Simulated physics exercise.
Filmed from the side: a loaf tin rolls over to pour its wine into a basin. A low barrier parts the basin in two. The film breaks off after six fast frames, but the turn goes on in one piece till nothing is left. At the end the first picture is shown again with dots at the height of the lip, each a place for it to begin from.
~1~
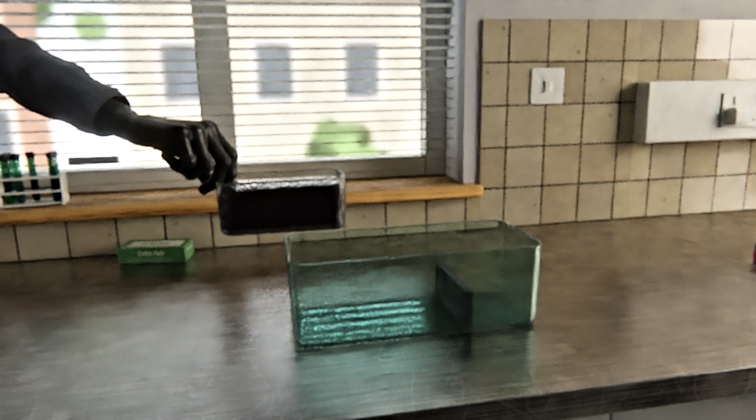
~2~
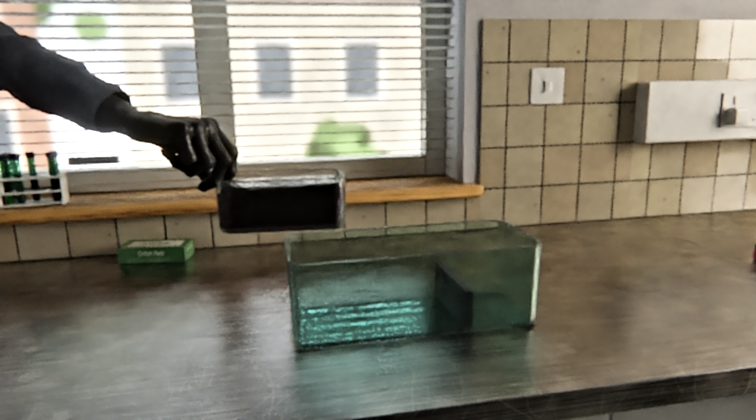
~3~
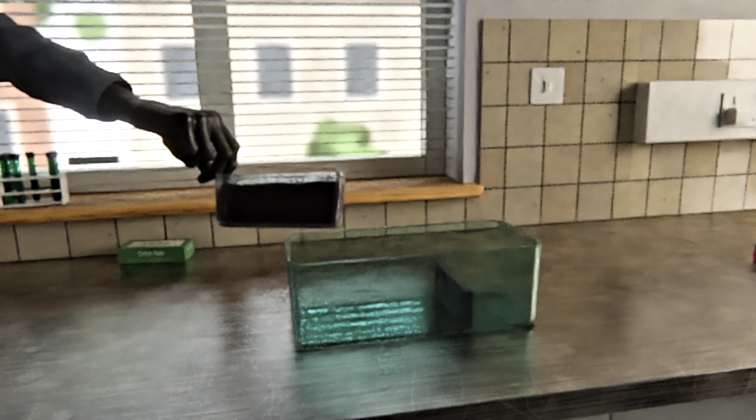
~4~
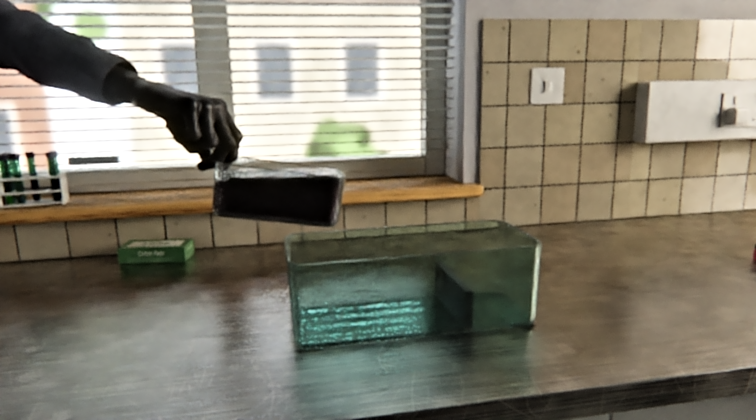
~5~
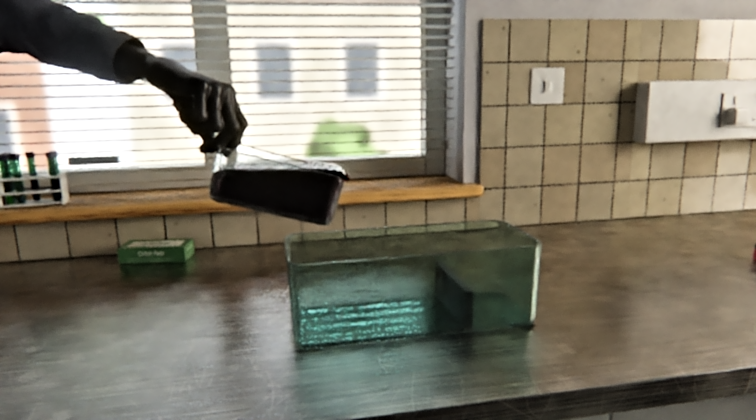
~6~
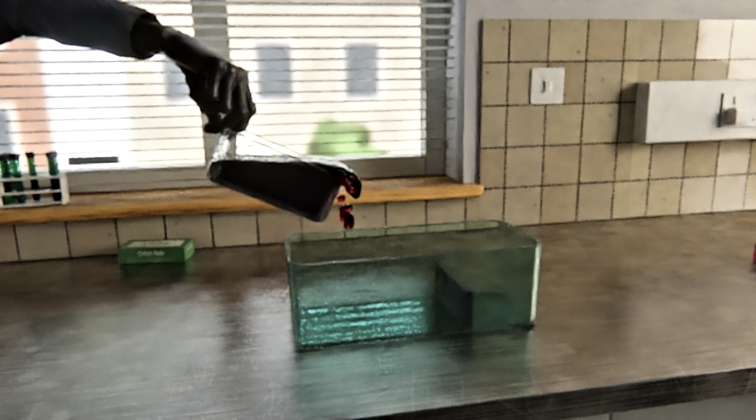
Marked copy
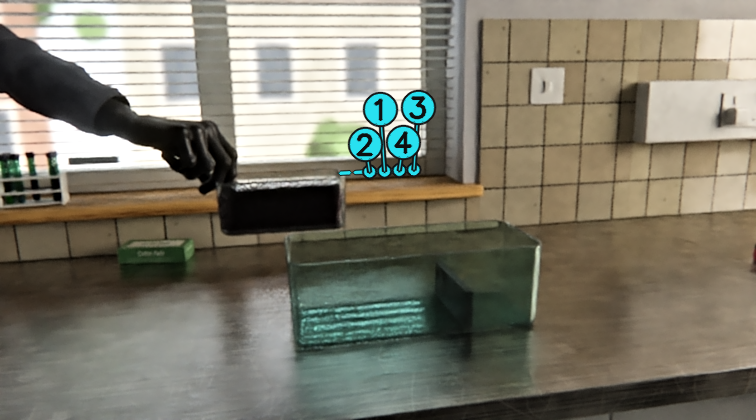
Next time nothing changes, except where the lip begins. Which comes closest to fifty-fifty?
Use spot 1.
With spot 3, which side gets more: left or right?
The right side.
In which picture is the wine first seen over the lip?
In picture 5.
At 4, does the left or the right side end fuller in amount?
The right one.
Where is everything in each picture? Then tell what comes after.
The first frame shows upright, lip at (340, 173); basin from (295, 347) to (534, 322); top of the wall at (453, 275); nothing has left yet.
The second frame shows upright, lip at (340, 173); nothing has left yet.
The third frame shows tipped about 4°, lip at (340, 173); nothing has left yet.
The fourth frame shows tipped about 10°, lip at (340, 173); nothing has left yet.
The fifth frame shows tipped about 17°, lip at (340, 173); wine is over the lip, down to (344, 177).
The sixth frame shows tipped about 25°, lip at (340, 173); wine is over the lip, down to (346, 223).
On the marked copy, 1 at (384, 171); 2 at (369, 171); 3 at (413, 169); 4 at (399, 170).
Choosing 1, about 46 % ends left of the wall and 52 % right of it.
Choosing 2, about 76 % ends left of the wall and 23 % right of it.
Choosing 3, about 13 % ends left of the wall and 86 % right of it.
Choosing 4, about 29 % ends left of the wall and 69 % right of it.
